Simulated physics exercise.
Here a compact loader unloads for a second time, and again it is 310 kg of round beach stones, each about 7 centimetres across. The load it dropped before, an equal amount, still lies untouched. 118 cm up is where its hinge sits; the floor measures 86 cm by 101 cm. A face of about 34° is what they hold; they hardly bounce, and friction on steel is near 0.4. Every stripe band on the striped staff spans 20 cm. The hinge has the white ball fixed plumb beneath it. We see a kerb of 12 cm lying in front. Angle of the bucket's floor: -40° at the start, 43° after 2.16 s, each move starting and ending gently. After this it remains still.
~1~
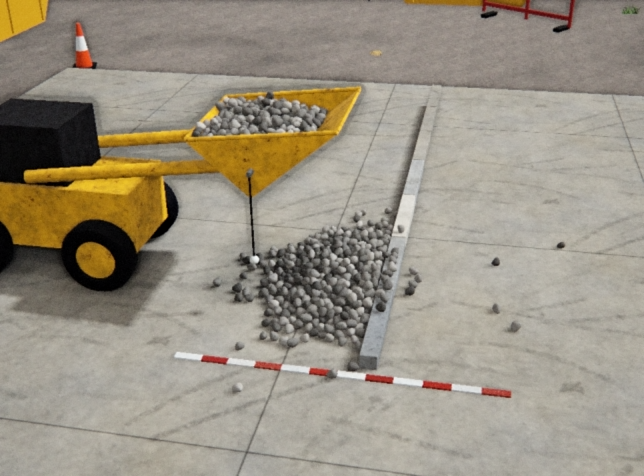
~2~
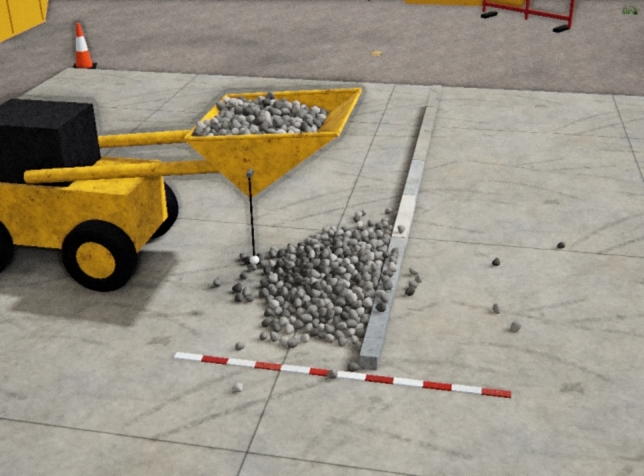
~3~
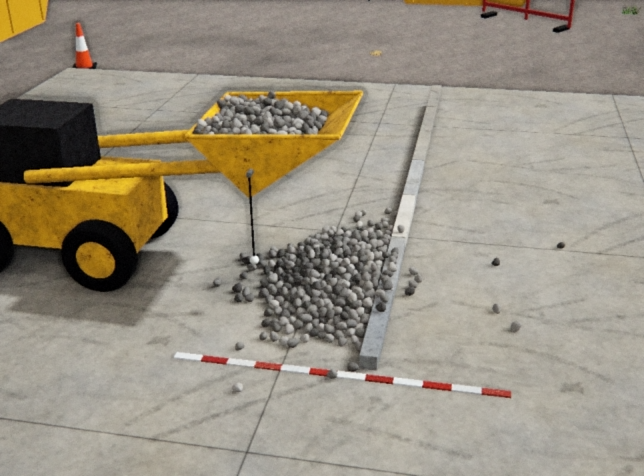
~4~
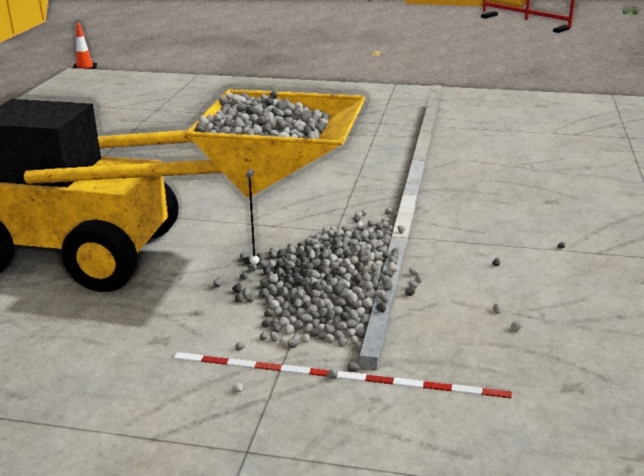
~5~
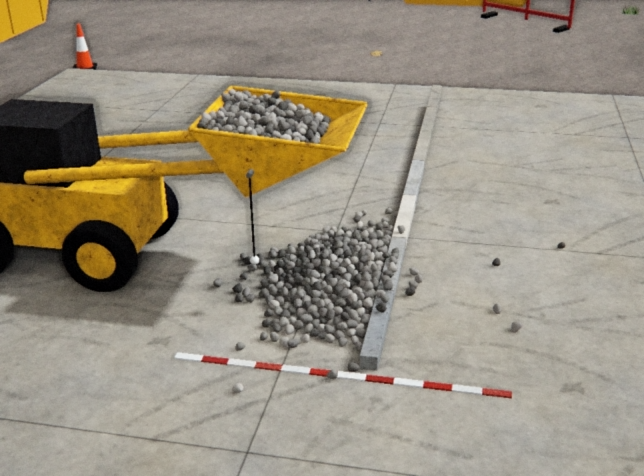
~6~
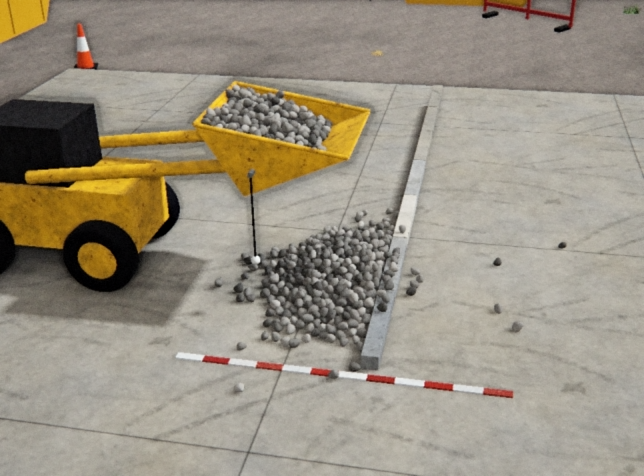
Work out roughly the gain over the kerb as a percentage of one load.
Close to 45 parts in a hundred.
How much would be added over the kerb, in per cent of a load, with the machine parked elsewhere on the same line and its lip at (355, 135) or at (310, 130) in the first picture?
Some 65 percent, and then 20 percent.
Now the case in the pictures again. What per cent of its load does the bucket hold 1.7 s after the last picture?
About 5 per cent is held.
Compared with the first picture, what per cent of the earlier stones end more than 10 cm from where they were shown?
I'd say roughly 10 per cent of them.
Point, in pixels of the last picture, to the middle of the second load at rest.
Around (386, 274) in the last picture.
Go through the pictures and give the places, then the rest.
Lip at (337, 133), floor tilted -40°, highest stones at (270, 105). The earlier load is highest near (348, 261), 22 cm above ground level, 99 % on this side of the kerb, 1 % over the kerb, in the first frame.
Lip at (338, 134), floor tilted -39°, highest stones at (263, 105), in the second frame.
Lip at (340, 137), floor tilted -37°, highest stones at (252, 105), in the third frame.
Lip at (342, 143), floor tilted -34°, highest stones at (246, 101), in the fourth frame.
Lip at (345, 150), floor tilted -30°, highest stones at (240, 99), in the fifth frame.
The bucket is at -24°, its lip at (348, 158); the top of the load is at (238, 97), in the sixth frame.
Then, 1.0 s after the last picture the floor is at 30°; in per cent of one load, 91 in the bucket, 108 on this side of the kerb, 1 over the kerb; the foremost stones are at (468, 282).
Then, 1.7 s after the last picture the floor is at 43°; in per cent of one load, 7 in the bucket, 167 on this side of the kerb, 26 over the kerb; the foremost stones are at (507, 280).
Then, 2.0 s after the last picture the floor is at 43°; in per cent of one load, 0 in the bucket, 158 on this side of the kerb, 42 over the kerb; the foremost stones are at (540, 287).
Then, 4.5 s after the last picture the floor is at 43°; in per cent of one load, 0 in the bucket, 153 on this side of the kerb, 47 over the kerb; the foremost stones are at (568, 302). Net gain over the kerb, 45.
